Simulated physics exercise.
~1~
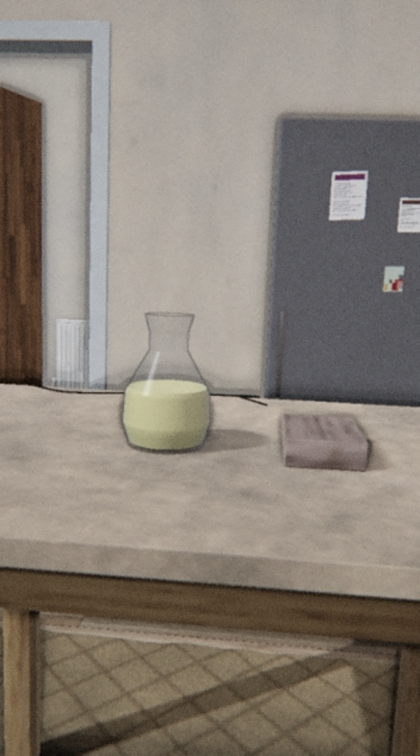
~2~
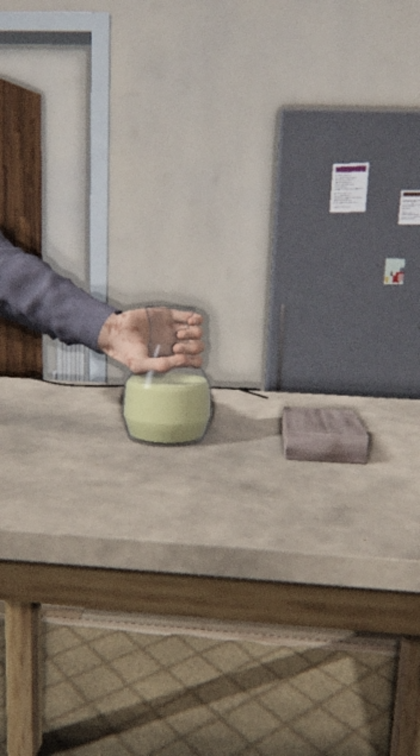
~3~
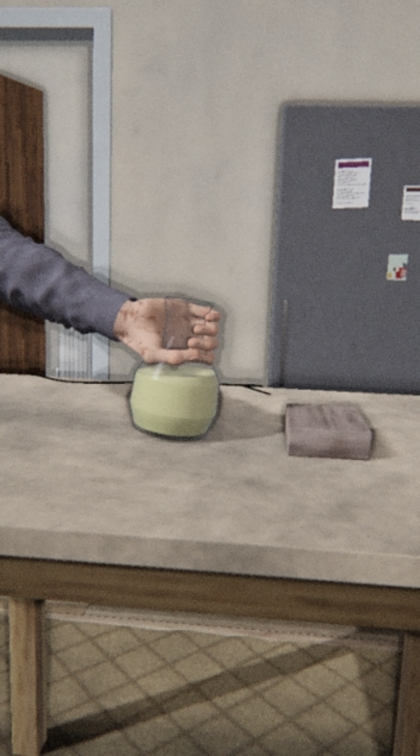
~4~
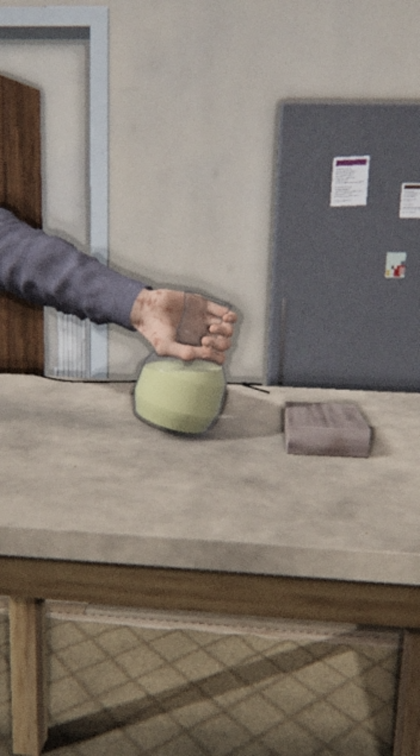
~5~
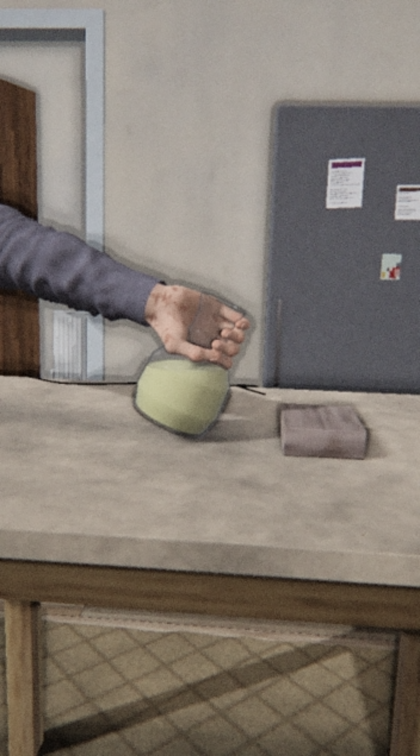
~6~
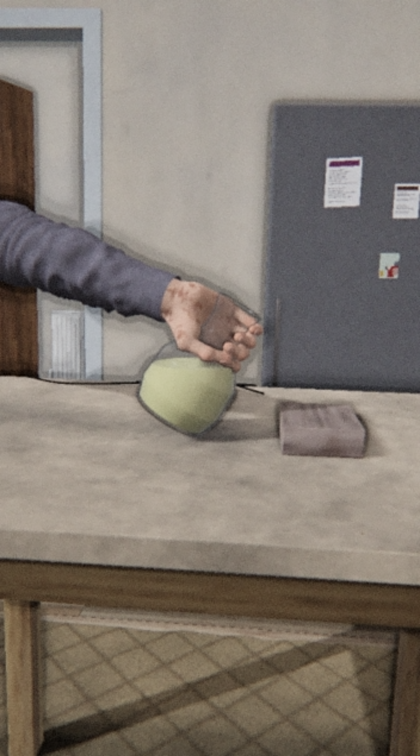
In this clip, a glass carafe about half full of pale green liquid stands on a table beside a wooden block, then a hand reaches in from the left, grips its neck and tilts it rightward on its base.
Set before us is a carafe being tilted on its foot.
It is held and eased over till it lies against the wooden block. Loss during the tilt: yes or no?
Yes.
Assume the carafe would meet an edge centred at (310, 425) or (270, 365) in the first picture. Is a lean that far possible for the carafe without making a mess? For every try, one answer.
First it overflows, then it retains its contents.
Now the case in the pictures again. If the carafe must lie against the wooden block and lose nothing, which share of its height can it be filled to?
It can go up to around 25 per cent.
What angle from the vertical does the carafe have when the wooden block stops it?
It finishes leaning roughly 80 degrees from upright.
Shortly, the carafe leans by about 55°; none is lost.
Then, the carafe leans by about 70°; it has lost some; about three quarters of the lemonade is inside.
At the finish, the carafe leans by about 80°, against the wooden block; it has lost some; about half of the lemonade is inside.
